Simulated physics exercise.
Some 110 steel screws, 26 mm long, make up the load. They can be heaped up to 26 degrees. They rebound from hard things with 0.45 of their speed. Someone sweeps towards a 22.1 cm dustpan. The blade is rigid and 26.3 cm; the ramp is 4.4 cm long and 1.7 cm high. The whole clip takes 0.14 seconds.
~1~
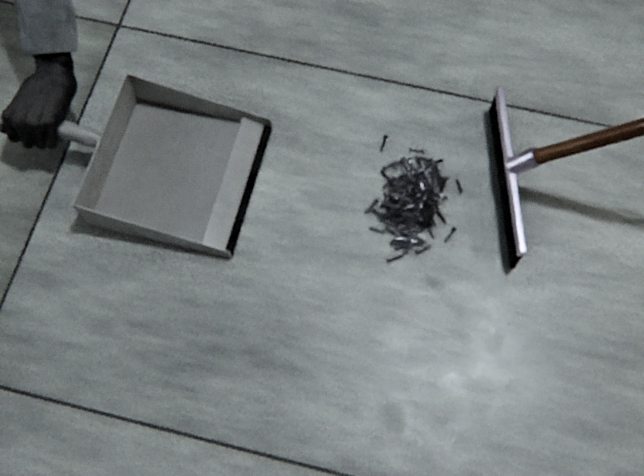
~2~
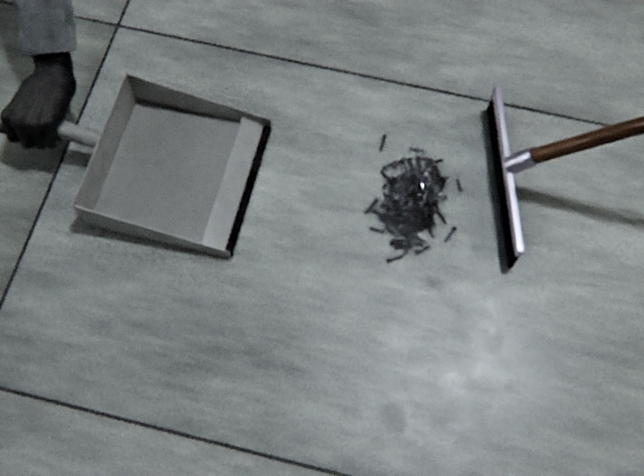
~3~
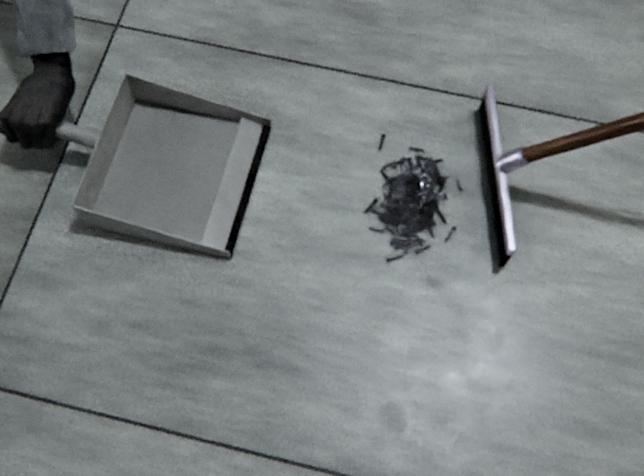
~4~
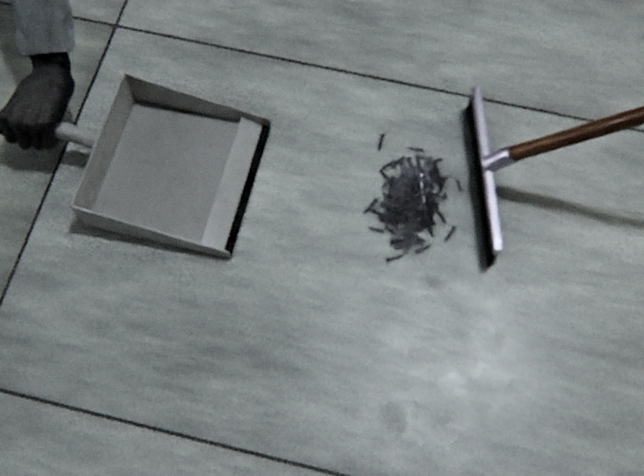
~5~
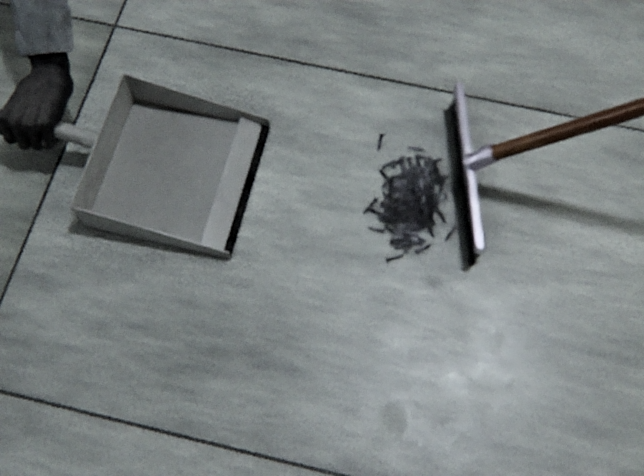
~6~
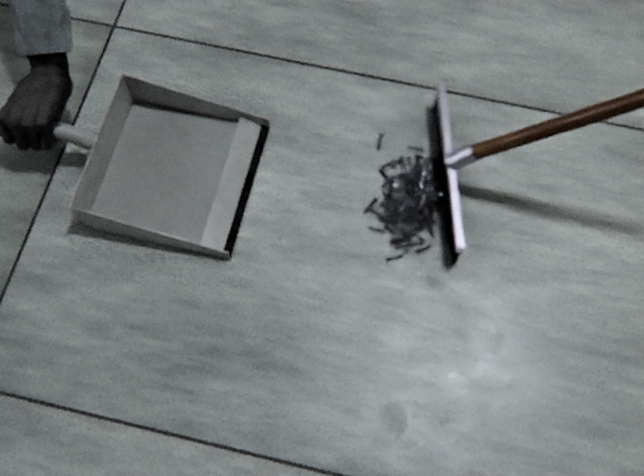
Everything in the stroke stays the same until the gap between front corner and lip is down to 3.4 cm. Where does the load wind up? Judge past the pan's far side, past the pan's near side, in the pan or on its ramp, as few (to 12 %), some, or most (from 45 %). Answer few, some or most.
Past the pan's far side: Few; past the pan's near side: Few; in the pan or on its ramp: Some.
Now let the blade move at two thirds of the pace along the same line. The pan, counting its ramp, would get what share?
It would be around 0 percent.
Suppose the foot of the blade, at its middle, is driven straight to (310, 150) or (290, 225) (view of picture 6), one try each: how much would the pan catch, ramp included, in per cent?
The two tries give roughly 15 and 25 %.
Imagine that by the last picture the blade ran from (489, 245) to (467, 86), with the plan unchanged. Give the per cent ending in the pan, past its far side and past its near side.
Pan 0; far 5; near 0.
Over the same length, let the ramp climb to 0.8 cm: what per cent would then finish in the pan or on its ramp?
30 %.
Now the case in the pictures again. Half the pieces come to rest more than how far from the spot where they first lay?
Some 24 cm.
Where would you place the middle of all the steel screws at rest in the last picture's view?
Resting centre estimate: Around (253, 203).
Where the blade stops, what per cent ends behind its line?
I'd say close to 0 per cent.
Then, 0.12 s after the last picture, middle of the blade 17 cm from the lip; 0 % over the lip, far side 5 %, near side 0 %.
Then, 0.21 s after the last picture, middle of the blade 9 cm from the lip; 0 % over the lip, far side 0 %, near side 0 %.
Then, 0.42 s after the last picture, middle of the blade 7 cm from the lip; 20 % over the lip, far side 0 %, near side 5 %.
In the end, far side 0 %, near side 5 %, pan 20 %, in front of the lip or behind the blade 70 %.
